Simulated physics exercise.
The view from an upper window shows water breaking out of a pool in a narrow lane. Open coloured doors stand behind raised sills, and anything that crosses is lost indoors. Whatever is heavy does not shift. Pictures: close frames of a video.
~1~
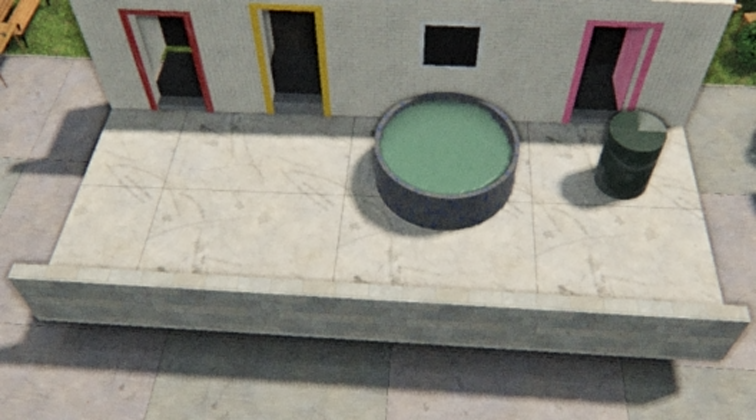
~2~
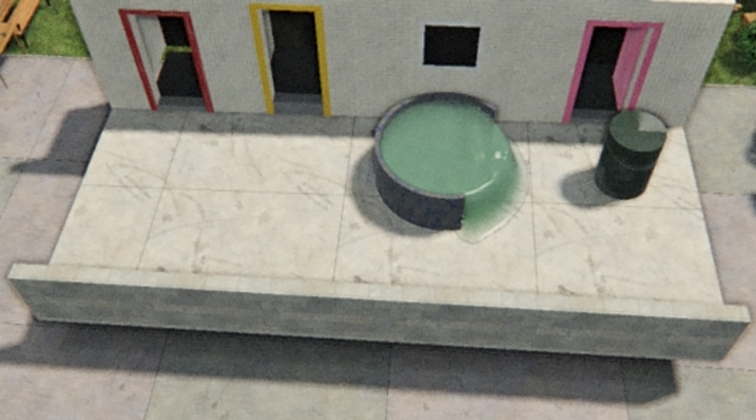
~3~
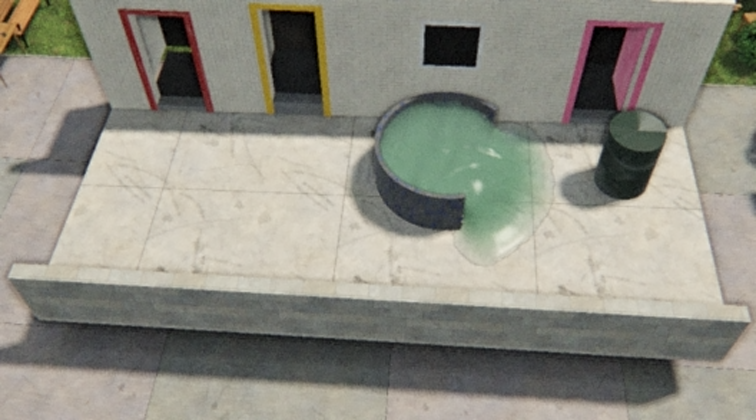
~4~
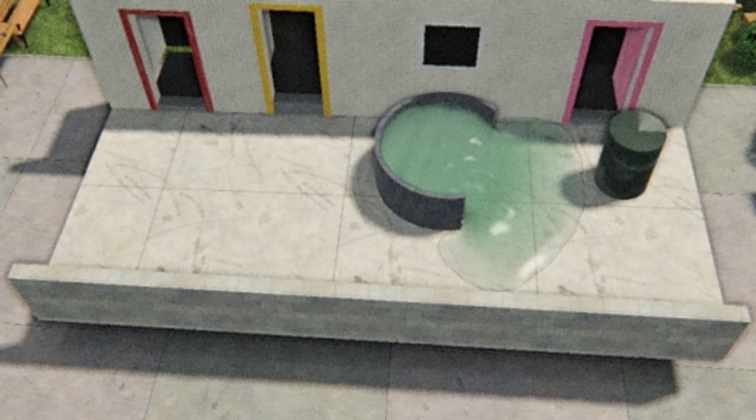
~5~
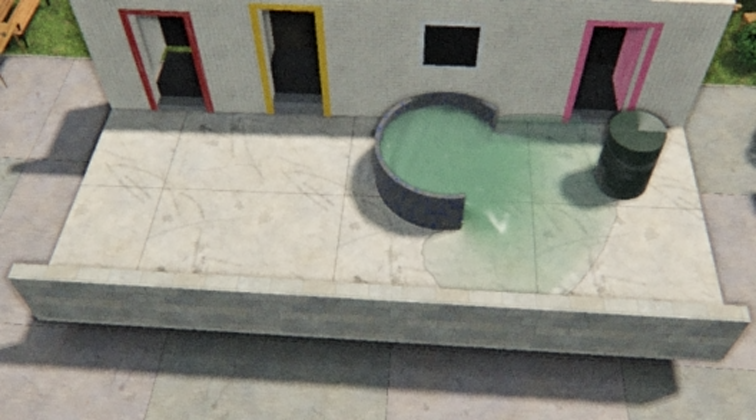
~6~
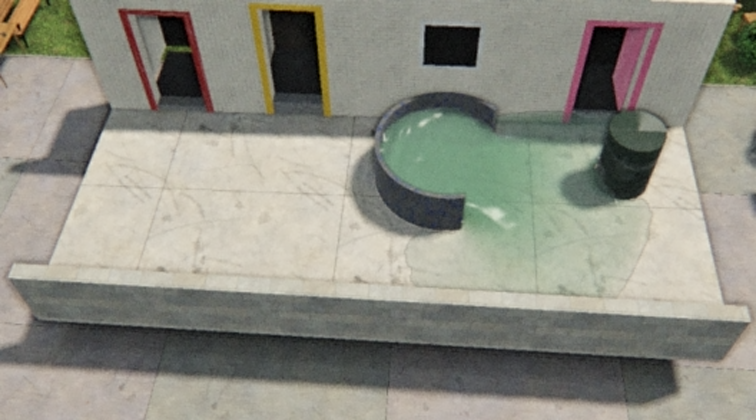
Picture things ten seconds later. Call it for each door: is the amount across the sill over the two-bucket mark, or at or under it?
My call: The pink door over the mark, the red door at or under the mark, the yellow door at or under the mark.
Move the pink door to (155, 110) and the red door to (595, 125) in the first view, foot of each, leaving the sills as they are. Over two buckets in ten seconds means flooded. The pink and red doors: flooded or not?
One by one: Pink door holds, red door goes over.
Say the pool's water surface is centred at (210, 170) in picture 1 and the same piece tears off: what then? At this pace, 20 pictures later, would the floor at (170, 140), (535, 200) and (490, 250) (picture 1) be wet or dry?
First spot stays unwetted, second spot gets drenched, third spot gets drenched.
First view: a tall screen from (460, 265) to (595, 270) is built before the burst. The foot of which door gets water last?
My choice is the red door.
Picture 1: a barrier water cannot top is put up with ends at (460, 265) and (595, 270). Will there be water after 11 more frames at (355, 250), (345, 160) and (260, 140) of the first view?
Lab note - point 1: Inundated; point 2: Parched; point 3: Parched.
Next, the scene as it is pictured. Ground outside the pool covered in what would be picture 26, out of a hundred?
Close to 45 percent, by my reckoning.
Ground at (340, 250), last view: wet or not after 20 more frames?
Outcome at that point: Inundated.
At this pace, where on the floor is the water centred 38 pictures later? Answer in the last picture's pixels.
The water's middle lies around (495, 217).
A moment on, water covers 35 % of the floor; the pink door under two buckets in, the red door not reached, the yellow door not reached.
Next, water covers 40 % of the floor; the pink door over two buckets in, the red door not reached, the yellow door not reached.
Then, water covers 45 % of the floor; the pink door over two buckets in, the red door not reached, the yellow door not reached.
Later, water covers 55 % of the floor; the pink door over two buckets in, the red door not reached, the yellow door wet at the sill, nothing in.
In the end, water covers 75 % of the floor; the pink door over two buckets in, the red door not reached, the yellow door wet at the sill, nothing in.
